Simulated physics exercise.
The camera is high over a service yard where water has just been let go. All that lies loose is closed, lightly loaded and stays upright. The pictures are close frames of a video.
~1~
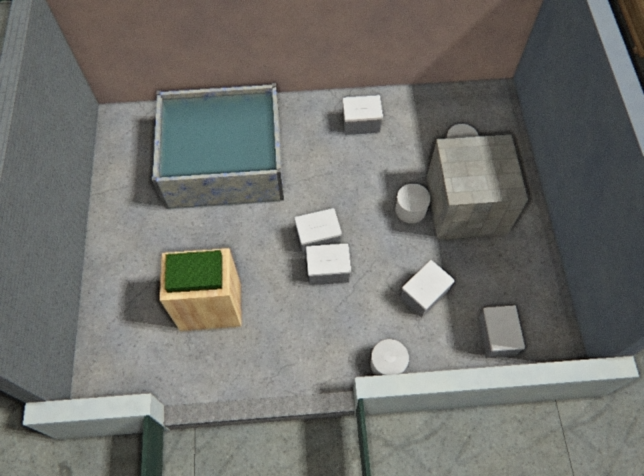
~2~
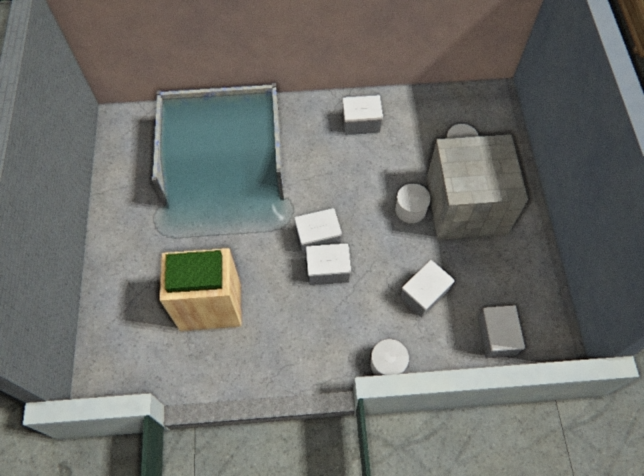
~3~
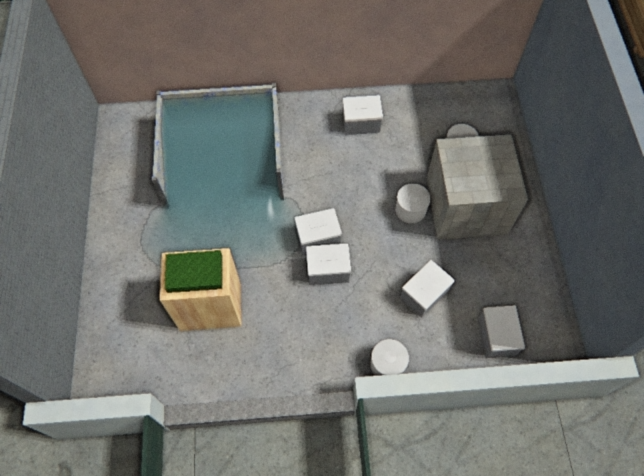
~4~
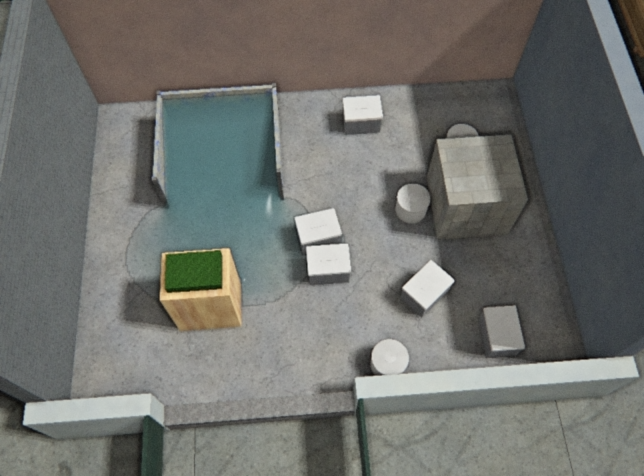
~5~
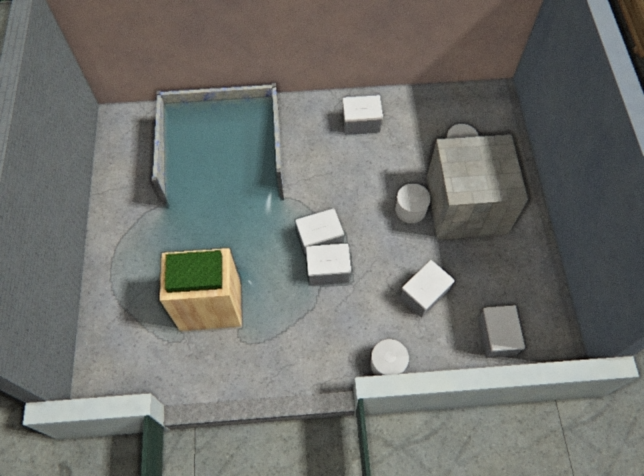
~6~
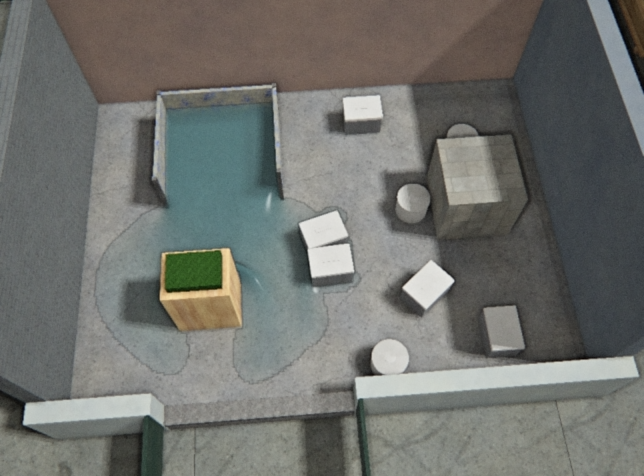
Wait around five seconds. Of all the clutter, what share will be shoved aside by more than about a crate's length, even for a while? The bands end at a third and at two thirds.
That comes to between one and two thirds.
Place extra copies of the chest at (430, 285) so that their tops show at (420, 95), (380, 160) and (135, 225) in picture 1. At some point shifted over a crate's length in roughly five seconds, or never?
As listed: No, never so far, swept aside.
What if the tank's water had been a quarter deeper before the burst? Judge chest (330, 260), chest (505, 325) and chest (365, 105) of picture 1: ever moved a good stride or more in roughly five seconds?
As listed: That far or more, moved that far, short of that.
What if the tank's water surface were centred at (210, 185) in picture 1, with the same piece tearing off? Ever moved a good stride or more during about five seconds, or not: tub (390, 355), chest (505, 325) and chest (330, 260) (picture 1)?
One after the other: That far or more, that far or more, that far or more.
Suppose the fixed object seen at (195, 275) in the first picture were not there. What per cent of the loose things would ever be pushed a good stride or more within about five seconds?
Roughly 50 per cent.
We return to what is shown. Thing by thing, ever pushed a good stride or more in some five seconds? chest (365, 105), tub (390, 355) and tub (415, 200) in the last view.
In that order: Short of that, shifted that much, less than that.
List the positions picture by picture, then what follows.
A chest at (318, 225), on the bottom; a chest at (328, 259) rests on the ground; 0 of 8 have shifted, in the first picture.
A chest at (318, 225) rests on the ground; a chest at (328, 259) rests on the ground; 0 of 8 have shifted, in the second picture.
A chest at (318, 225), on the bottom; a chest at (328, 259), on the bottom; 0 of 8 have shifted, in the third picture.
A chest at (318, 225) rests on the ground; a chest at (328, 259) rests on the ground; 0 of 8 have shifted, in the fourth picture.
A chest at (320, 226) rests on the ground; a chest at (328, 259) rests on the ground; 0 of 8 have shifted, in the fifth picture.
A chest at (323, 229) rests on the ground, close to its start; a chest at (331, 260) rests on the ground, close to its start; 1 of 8 have shifted, in the sixth picture.
A moment on, 0 of 8 are well off their spots; 0 afloat.
Next, 3 of 8 are well off their spots; 0 afloat.
Later, 5 of 8 are well off their spots; 4 afloat.
In the end, 5 of 8 are well off their spots, and 5 have been at some point; 5 afloat.
